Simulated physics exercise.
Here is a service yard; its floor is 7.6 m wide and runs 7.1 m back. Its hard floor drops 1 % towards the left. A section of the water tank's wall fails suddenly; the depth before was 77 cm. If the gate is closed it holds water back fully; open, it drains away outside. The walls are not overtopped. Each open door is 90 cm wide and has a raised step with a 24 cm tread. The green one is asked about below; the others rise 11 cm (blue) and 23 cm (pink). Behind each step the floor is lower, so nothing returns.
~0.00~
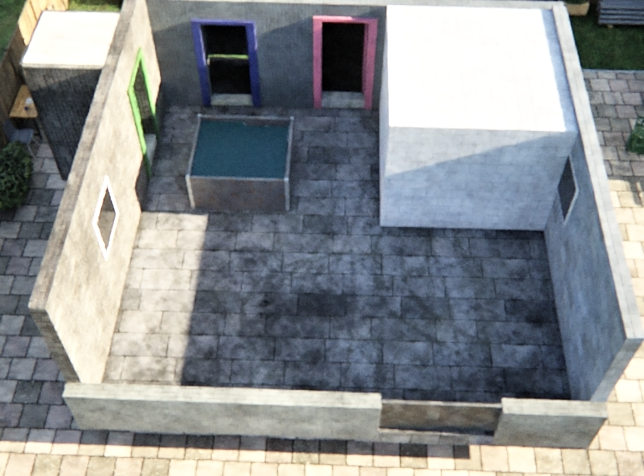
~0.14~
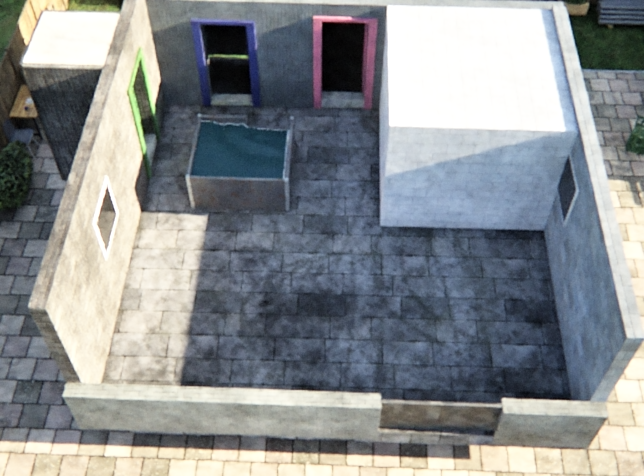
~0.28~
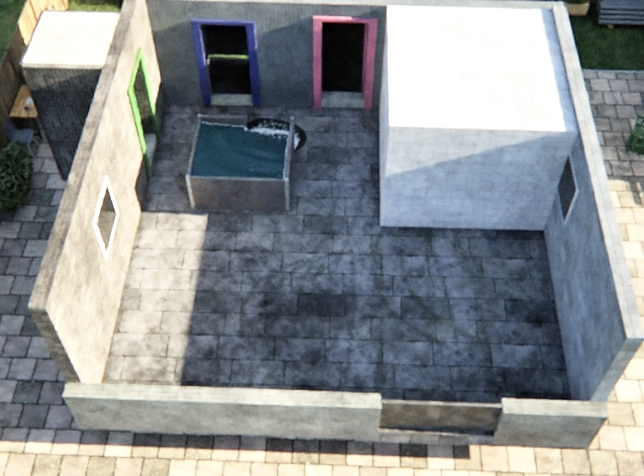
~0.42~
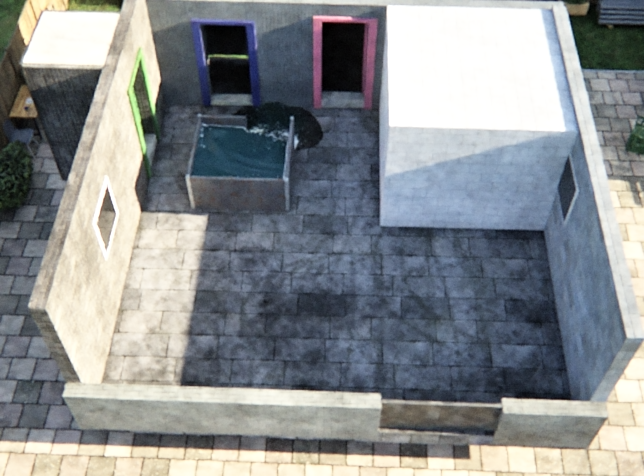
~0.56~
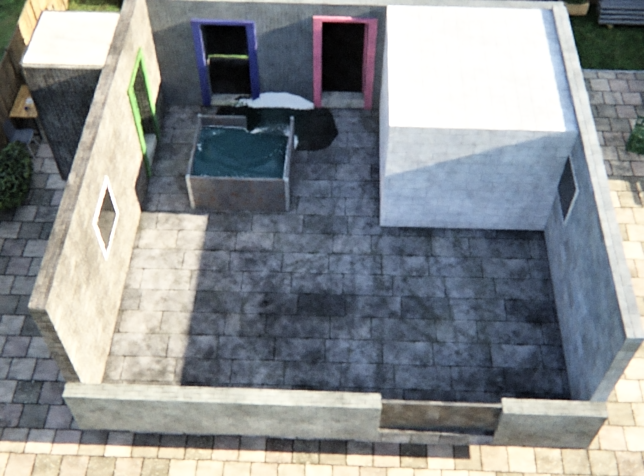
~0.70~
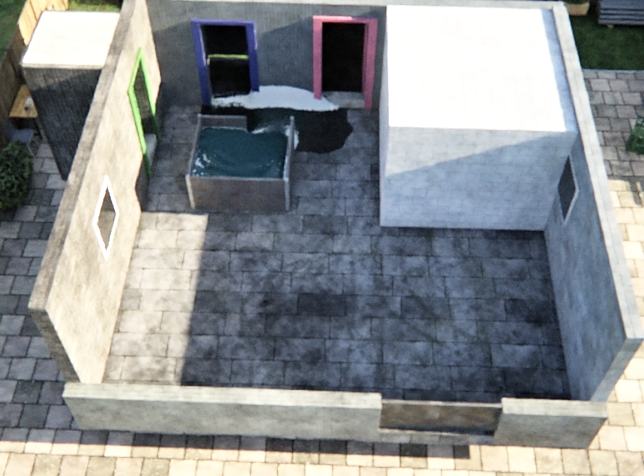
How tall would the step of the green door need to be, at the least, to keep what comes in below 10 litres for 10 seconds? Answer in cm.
About 8 cm.
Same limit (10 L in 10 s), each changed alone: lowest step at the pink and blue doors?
Roughly 24 cm at pink and 28 cm at blue.
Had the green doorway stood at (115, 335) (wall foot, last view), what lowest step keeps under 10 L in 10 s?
About 10.0 cm.
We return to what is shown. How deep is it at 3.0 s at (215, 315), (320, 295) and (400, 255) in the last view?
Roughly 0, 1 and 0 cm, in turn.
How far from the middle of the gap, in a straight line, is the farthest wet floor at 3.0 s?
About 4.2 m.
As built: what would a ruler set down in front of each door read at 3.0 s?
In cm: Blue 17, green 10, pink 20.
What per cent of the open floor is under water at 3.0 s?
Near 35 per cent is wet.
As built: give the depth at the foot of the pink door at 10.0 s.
Roughly 6.5 cm deep.
After 1.4 s water covers 10 % of the floor, deepest (51 cm) near (377, 111); it has not reached the green door.
After 3.0 s water covers 35 % of the floor, deepest (28 cm) near (275, 108); 10 cm at the green door, 0 litres in over its 19 cm step.
After 10.0 s water covers 75 % of the floor, deepest (12 cm) near (126, 279); 5 cm at the green door, 0 litres in over its 19 cm step.
At the green door as built, the water arrived by 1.8 s and peaked near 11 cm at 2.4 s.
With a step of 6.5 cm, 19 litres would have come in within the 10 s; with 9 cm, 5 litres. So under 10 litres takes about 8 cm.
